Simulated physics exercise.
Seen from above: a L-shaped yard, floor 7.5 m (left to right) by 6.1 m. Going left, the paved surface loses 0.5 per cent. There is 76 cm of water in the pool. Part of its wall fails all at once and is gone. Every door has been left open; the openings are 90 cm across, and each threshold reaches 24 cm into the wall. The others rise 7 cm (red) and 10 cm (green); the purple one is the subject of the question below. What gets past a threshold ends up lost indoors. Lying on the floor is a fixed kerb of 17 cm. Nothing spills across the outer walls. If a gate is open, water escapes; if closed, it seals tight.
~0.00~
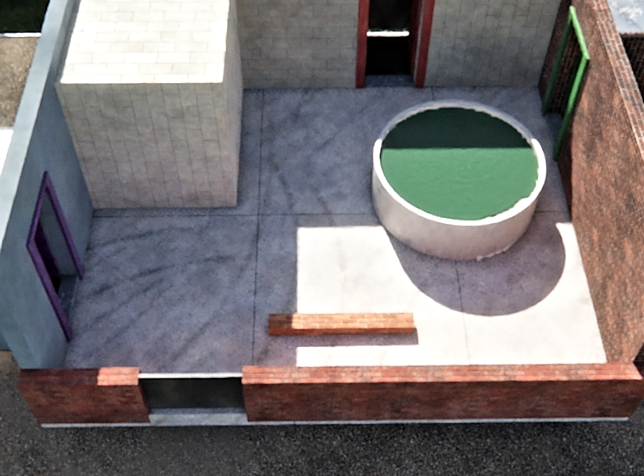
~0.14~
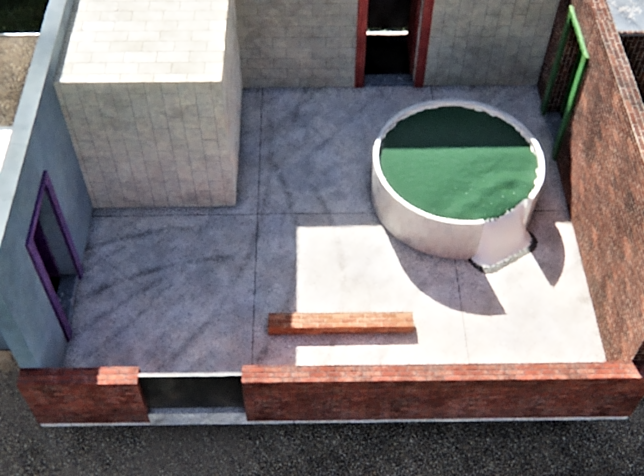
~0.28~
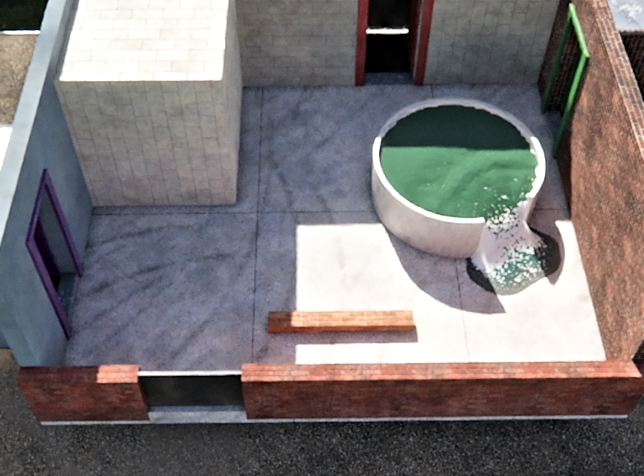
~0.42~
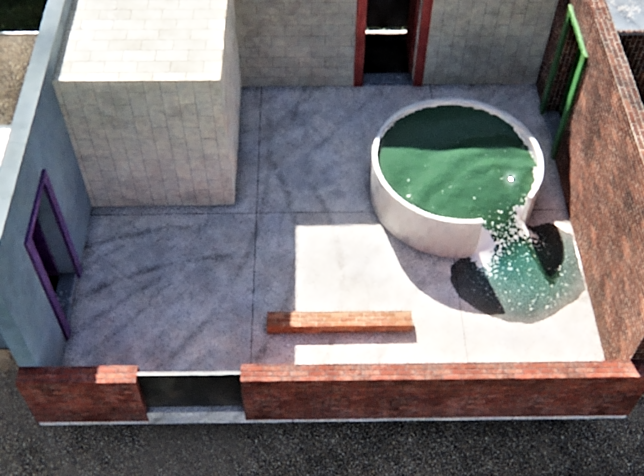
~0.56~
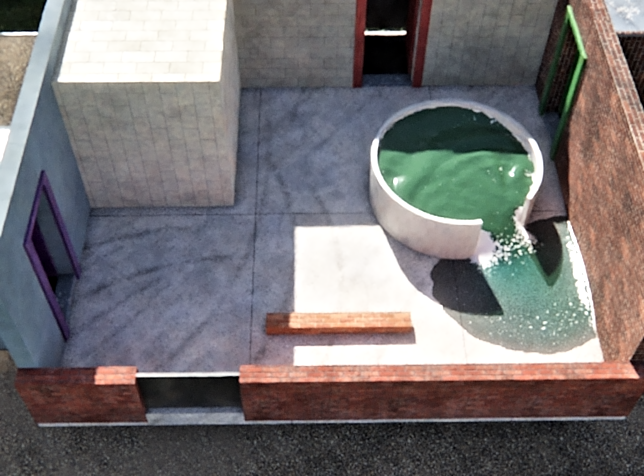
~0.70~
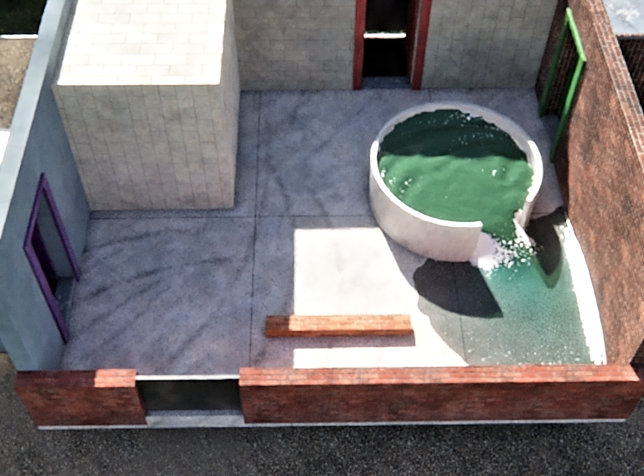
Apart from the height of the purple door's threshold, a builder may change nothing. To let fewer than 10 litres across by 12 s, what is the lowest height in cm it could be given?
The lowest such height is close to 17 cm.
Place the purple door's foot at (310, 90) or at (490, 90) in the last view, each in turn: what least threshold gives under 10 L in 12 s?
About 7.5 and 7.5 cm.
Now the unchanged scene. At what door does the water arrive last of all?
Red.
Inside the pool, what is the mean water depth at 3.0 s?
Around 42 centimetres.
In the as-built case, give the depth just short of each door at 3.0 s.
Door by door in cm - red 0, purple 0, green 5.
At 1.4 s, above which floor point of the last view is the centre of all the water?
Around (471, 227).
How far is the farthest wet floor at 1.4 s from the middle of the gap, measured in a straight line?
3.0 metres.
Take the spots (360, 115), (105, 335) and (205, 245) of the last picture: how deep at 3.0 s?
That's 0, 0 and 0 cm, in the order given.
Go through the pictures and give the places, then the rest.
The first picture shows the pool at (459, 162) is whole and still, 76 cm deep; the purple door at (59, 265) is dry.
In the second picture, the gap is at (502, 236), the front 0.3 m out at (488, 269); the back of the pool holds 76 cm.
In the third picture, water pours out at (502, 235) and has run 0.8 m, to (549, 271); about 10 cm deep outside, 76 cm at the back.
In the fourth picture, the gap is at (501, 236), the front 1.3 m out at (540, 315); the back of the pool holds 76 cm.
In the fifth picture, the front is at (582, 338), 1.9 m from the gap at (500, 237); 3.4 m2 of floor is wet, 76 cm left at the back.
In the sixth picture, the front is at a hidden place, 2.5 m from the gap at (500, 239); 4.5 m2 of floor is wet, 72 cm left at the back; the purple door at (55, 267), 6.4 m from the gap, is still 5.2 m from the nearest water.
After 1.4 s water covers 15 % of the floor, deepest (60 cm) near (603, 393); it has not reached the purple door.
After 3.0 s water covers 40 % of the floor, deepest (36 cm) near (564, 394); it has not reached the purple door.
After 12.0 s water covers 95 % of the floor, deepest (17 cm) near (84, 251); 13 cm at the purple door, 33 litres in over its 14 cm threshold.
At the purple door as built, the water arrived by 3.7 s and peaked near 19 cm at 4.0 s.
With a threshold of 14 cm, 33 litres would have come in within the 12 s; with 19 cm, 3 litres. So under 10 litres takes about 17 cm.
